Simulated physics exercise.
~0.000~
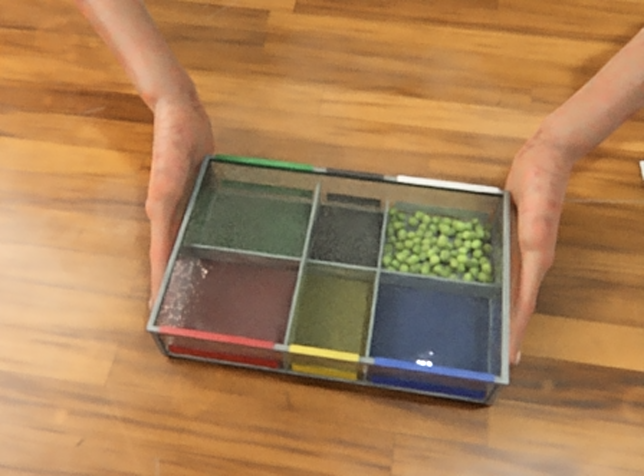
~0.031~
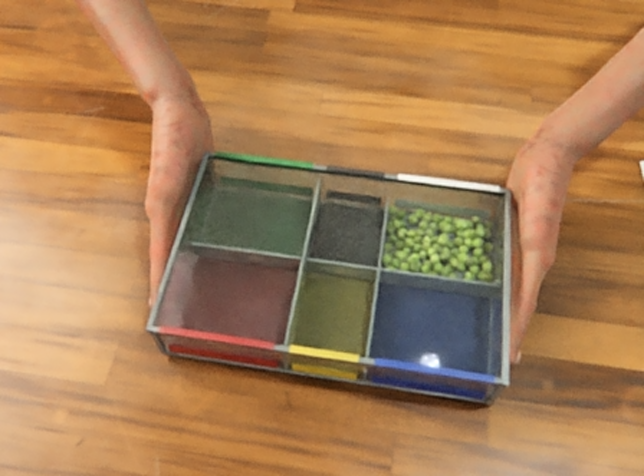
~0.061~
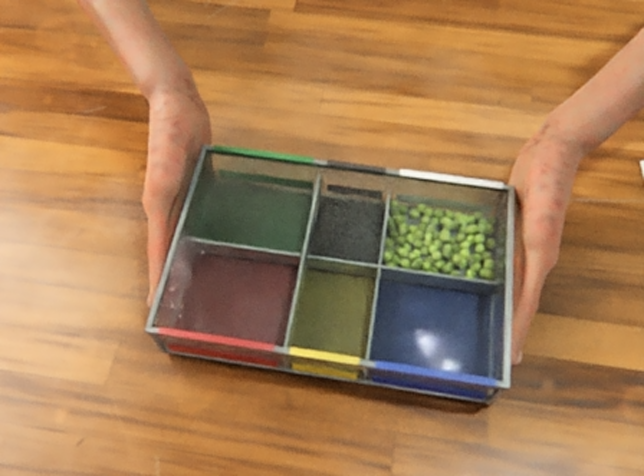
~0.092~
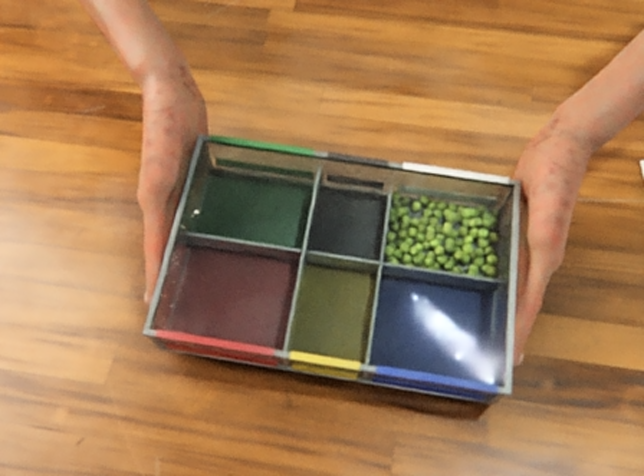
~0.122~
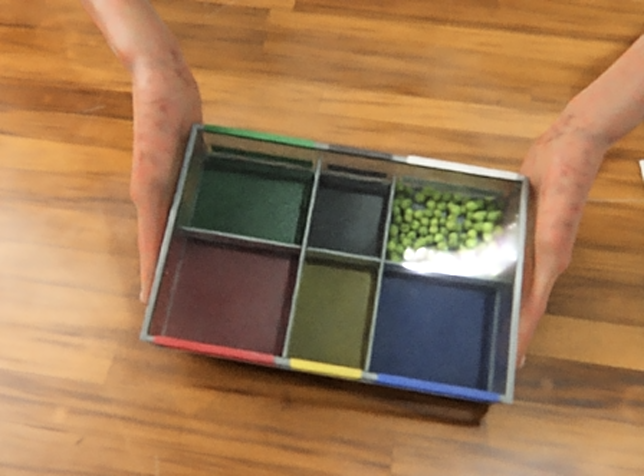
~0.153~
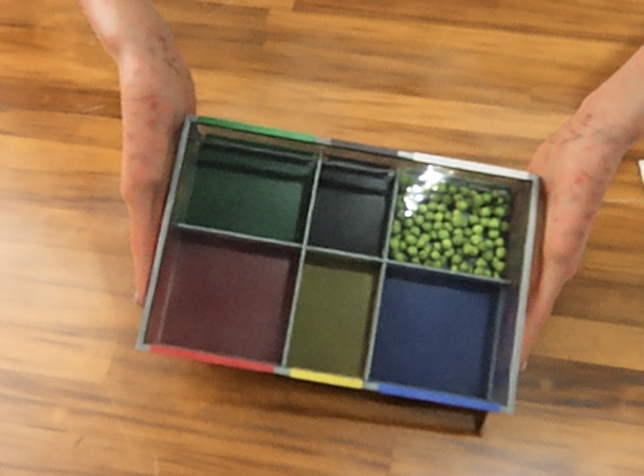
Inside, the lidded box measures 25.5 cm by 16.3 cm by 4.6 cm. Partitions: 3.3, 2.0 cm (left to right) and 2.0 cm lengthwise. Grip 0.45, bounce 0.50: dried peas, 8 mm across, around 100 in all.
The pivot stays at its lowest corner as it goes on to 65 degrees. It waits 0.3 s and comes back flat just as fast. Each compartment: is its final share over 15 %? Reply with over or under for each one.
Red compartment: Under, blue compartment: Over, green compartment: Under, yellow compartment: Under, white compartment: Over, black compartment: Under.
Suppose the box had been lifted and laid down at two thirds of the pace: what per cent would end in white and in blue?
In per cent, white gets 90 and blue gets 10.
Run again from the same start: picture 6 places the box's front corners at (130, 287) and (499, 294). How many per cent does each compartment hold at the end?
In per cent, the final split is red 0, blue 0, green 5, yellow 0, white 60, black 35.
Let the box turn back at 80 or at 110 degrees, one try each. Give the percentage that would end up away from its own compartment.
First try: Around 75 %; second try: Around 100 %.
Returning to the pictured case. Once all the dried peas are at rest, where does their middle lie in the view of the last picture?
Around (454, 283).
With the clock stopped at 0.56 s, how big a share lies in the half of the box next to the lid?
About 20 per cent.
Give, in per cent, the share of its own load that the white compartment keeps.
Something like 60 in a hundred.
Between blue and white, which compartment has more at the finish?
Answer: White.
After 0.56 s, tilt 65 degrees; blue 40 %, white 60 %.
Then, at 0.82 s, tilt 43 degrees; blue 45 %, white 55 %.
After 1.20 s, tilt 0 degrees; blue 45 %, white 55 %.
In the end, at 1.8 s, red 0 %, blue 45 %, green 0 %, yellow 0 %, white 55 %, black 0 %.
